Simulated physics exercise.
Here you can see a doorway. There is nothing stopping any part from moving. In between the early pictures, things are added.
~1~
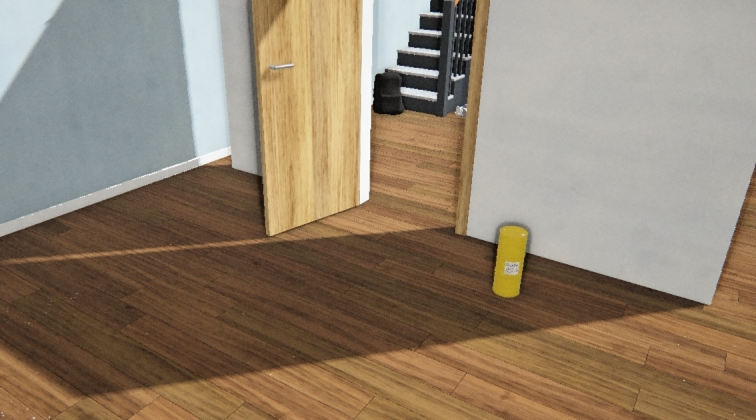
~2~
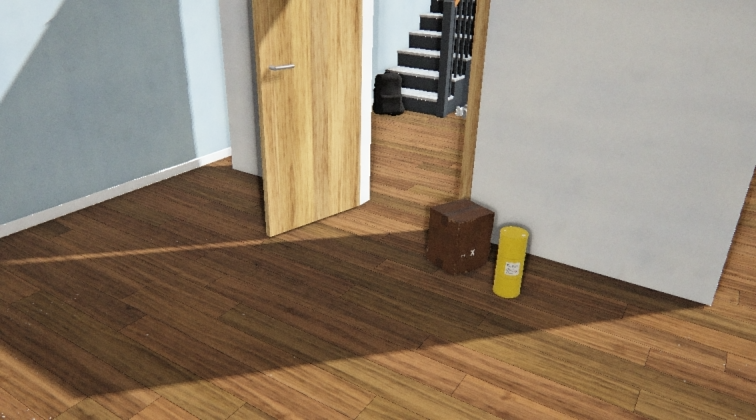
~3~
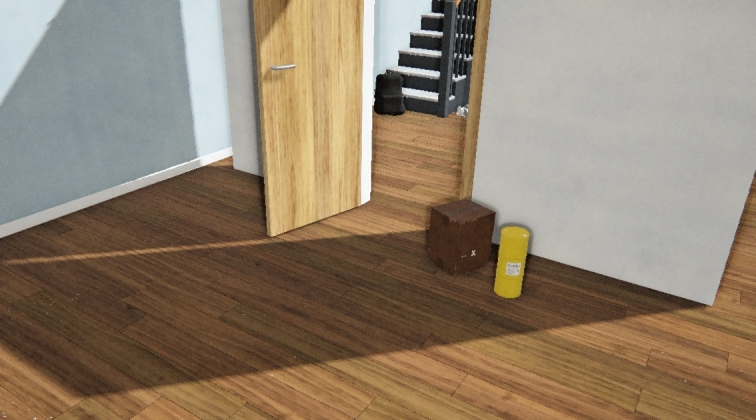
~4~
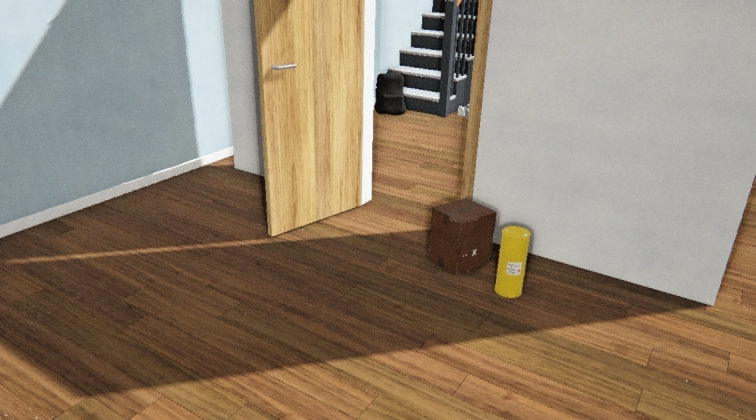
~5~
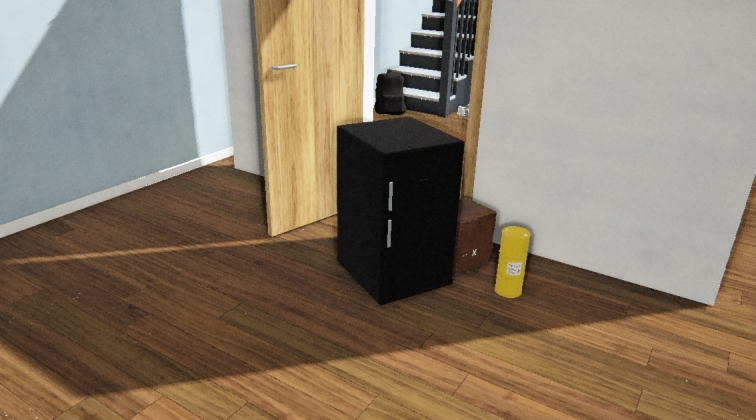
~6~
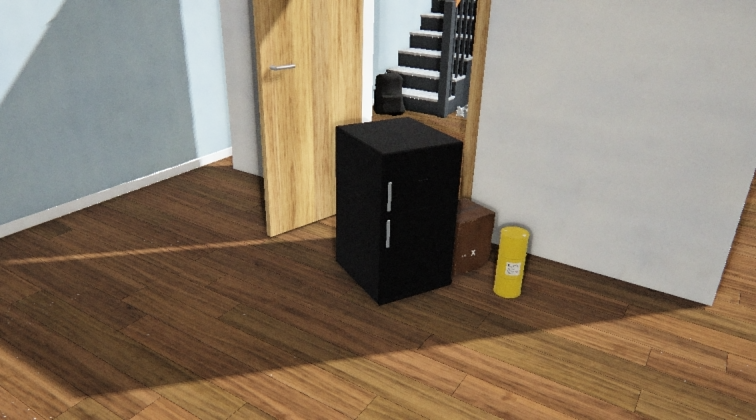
In a doorway with a wooden door standing wide open, a yellow canister sits on the wood floor beside a pale wall. A brown box appears just left of the canister, then a black appliance appears in front of the opening, partly covering the box, while the door stays still.
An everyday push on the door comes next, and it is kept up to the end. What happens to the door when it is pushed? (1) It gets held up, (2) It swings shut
(1) It gets held up.
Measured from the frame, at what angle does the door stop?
About 60°.
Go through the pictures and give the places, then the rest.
In the first picture, door wide open and still; yellow canister (510, 262).
In the second picture, door wide open and still; yellow canister (510, 262); brown box (460, 237).
In the third picture, door wide open and still; yellow canister (511, 262); brown box (461, 237).
In the fourth picture, door wide open and still; yellow canister (512, 262); brown box (461, 236).
In the fifth picture, door wide open and still; yellow canister (512, 262); brown box (461, 236).
In the sixth picture, door wide open and still; black appliance (394, 207); yellow canister (511, 262).
Then, 0.60 s after the last picture, open by 87°.
Then, 0.90 s after the last picture, open by 71°.
At rest, open by 61°; all 3 in place. Seen from the same camera at the end, black appliance near (395, 207).
